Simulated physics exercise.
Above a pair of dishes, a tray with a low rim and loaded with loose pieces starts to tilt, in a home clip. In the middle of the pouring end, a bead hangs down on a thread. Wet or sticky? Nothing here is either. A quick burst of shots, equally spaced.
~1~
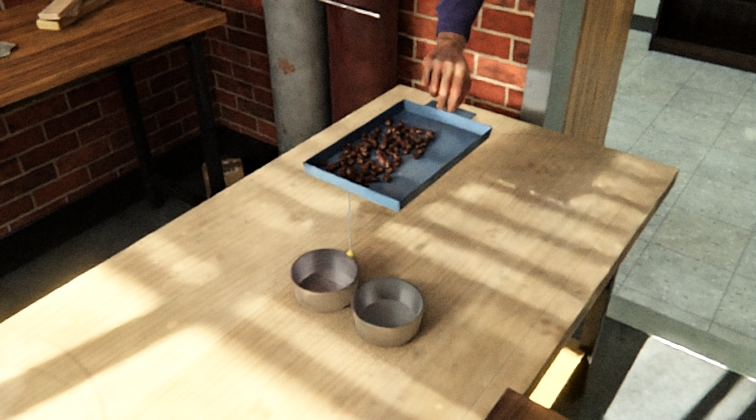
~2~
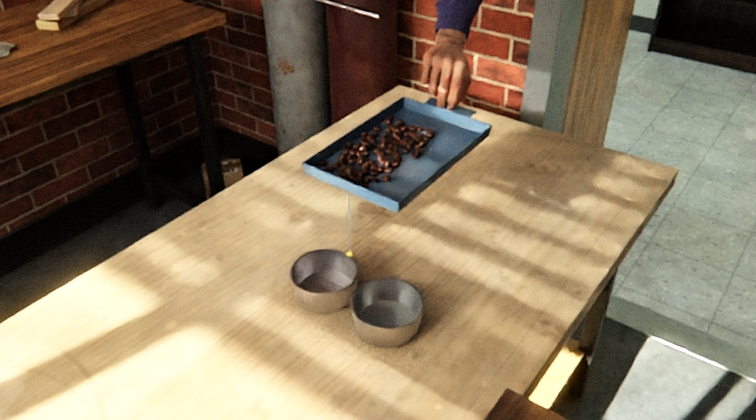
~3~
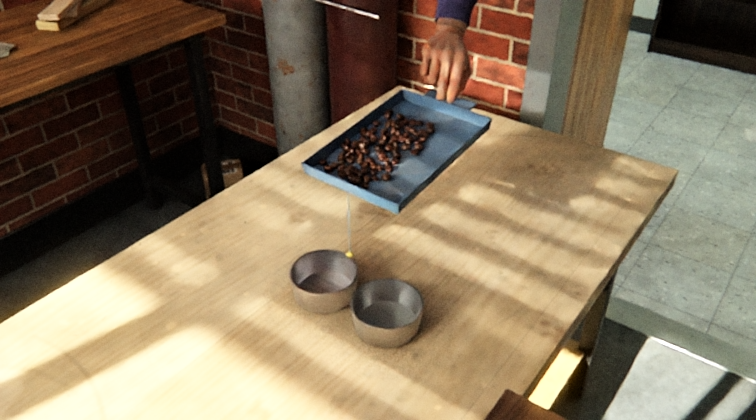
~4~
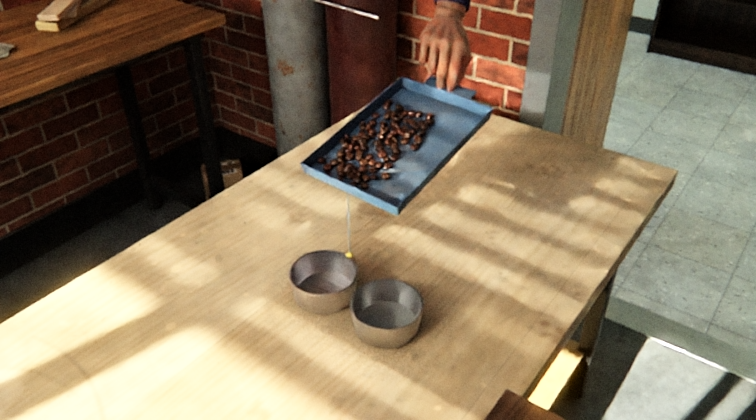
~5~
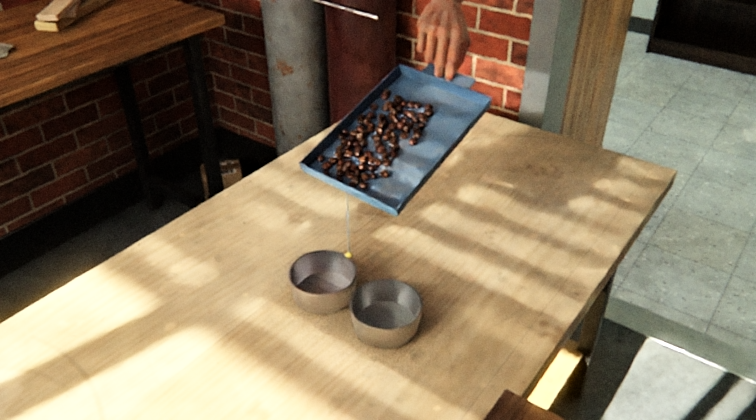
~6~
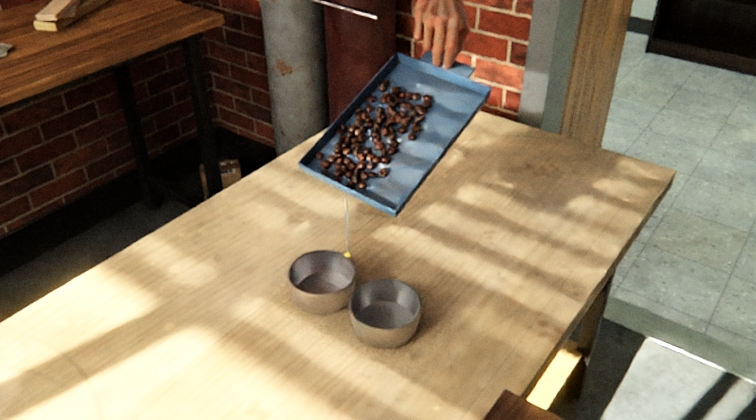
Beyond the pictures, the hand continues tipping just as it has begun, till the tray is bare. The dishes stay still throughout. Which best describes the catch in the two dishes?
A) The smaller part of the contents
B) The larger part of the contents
Option B: The larger part of the contents.
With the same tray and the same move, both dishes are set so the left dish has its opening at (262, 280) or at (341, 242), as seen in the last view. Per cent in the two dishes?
First position: Some 10 %; second position: Some 10 %.
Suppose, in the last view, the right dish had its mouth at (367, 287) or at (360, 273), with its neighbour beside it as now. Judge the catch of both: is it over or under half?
First more than half, then less than half.
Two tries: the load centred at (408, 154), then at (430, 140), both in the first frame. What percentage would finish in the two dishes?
Around 80 then around 70 per cent.
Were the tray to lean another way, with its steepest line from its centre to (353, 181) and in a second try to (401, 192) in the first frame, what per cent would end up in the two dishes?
Close to 60 percent first and close to 70 percent second.
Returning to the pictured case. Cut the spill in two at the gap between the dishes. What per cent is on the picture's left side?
Share on the left: Near 70 %.
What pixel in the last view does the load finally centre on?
Resting centre, last frame: Roughly (361, 313).
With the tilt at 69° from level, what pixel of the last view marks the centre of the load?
The middle of the load sits near (354, 183).
Soon after the last picture, tray tipped steeply; nearly all on the tray; a small part in the air.
A little later, tray tipped past a quarter turn; about a quarter on the tray; about a quarter in the right dish; about a quarter in the left dish; about a quarter outside both; a small part in the air.
Later still, tray tipped past a quarter turn; about half in the right dish; about a third in the left dish; about a quarter outside both.
At rest, tray tipped past a quarter turn; about half in the right dish; about a third in the left dish; about a quarter outside both.
